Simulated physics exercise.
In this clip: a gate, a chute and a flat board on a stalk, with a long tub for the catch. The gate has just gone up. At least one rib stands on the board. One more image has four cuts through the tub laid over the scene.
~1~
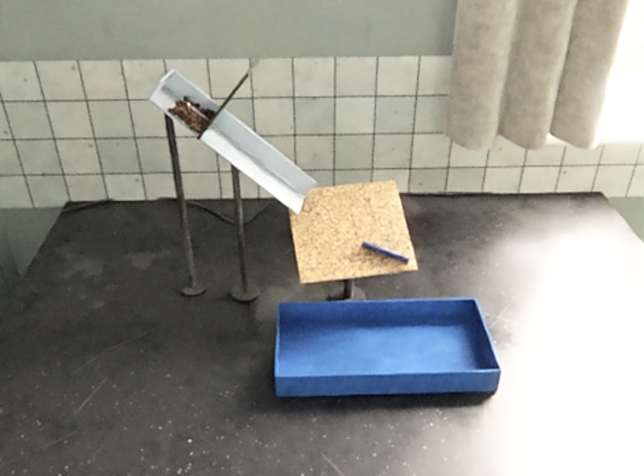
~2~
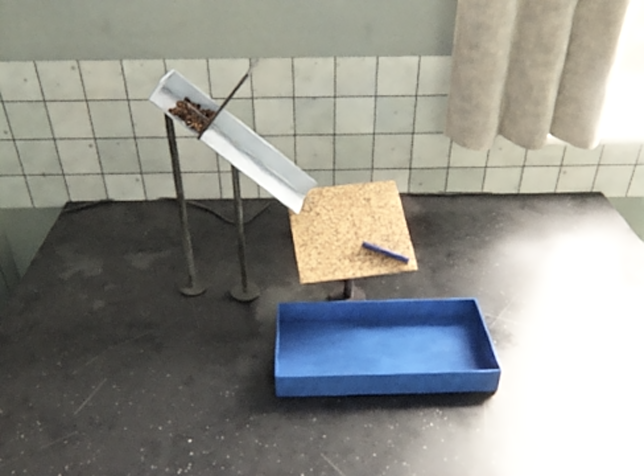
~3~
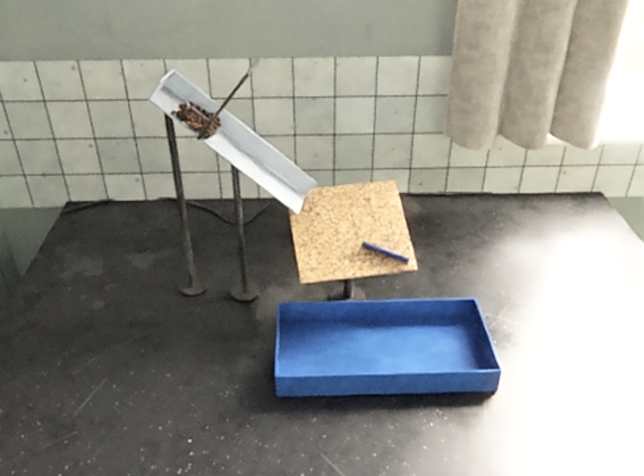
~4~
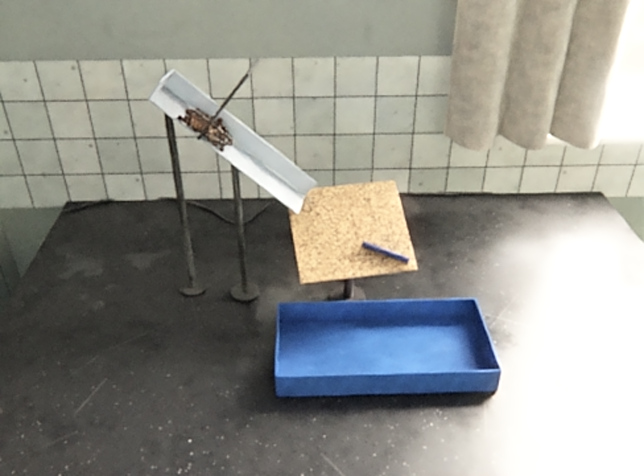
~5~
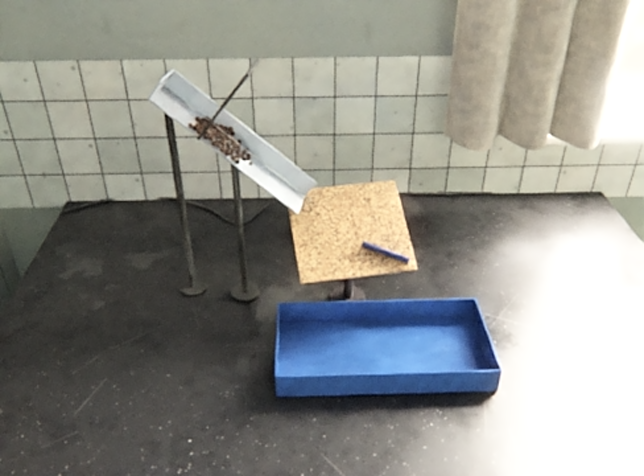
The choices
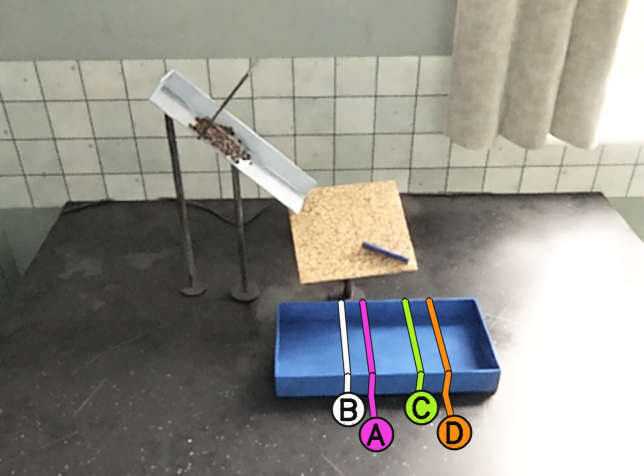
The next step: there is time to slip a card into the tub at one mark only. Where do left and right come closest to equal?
Choose C.
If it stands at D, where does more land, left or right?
More lands on the left.
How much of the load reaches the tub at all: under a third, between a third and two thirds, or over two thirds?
About that: Over two thirds.
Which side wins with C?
Left.
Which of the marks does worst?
Here it is line B.
On the marked copy, line A crosses the front rim at (372, 374); line B crosses the front rim at (347, 374); line C crosses the front rim at (420, 372); line D crosses the front rim at (448, 372).
With A, of what is caught, about a tenth on the left of the divider, the larger part on the right.
With B, of what is caught, just a few on the left of the divider, almost all on the right.
With C, of what is caught, roughly two thirds on the left of the divider, roughly a third on the right.
With D, of what is caught, the larger part on the left of the divider, about a tenth on the right.
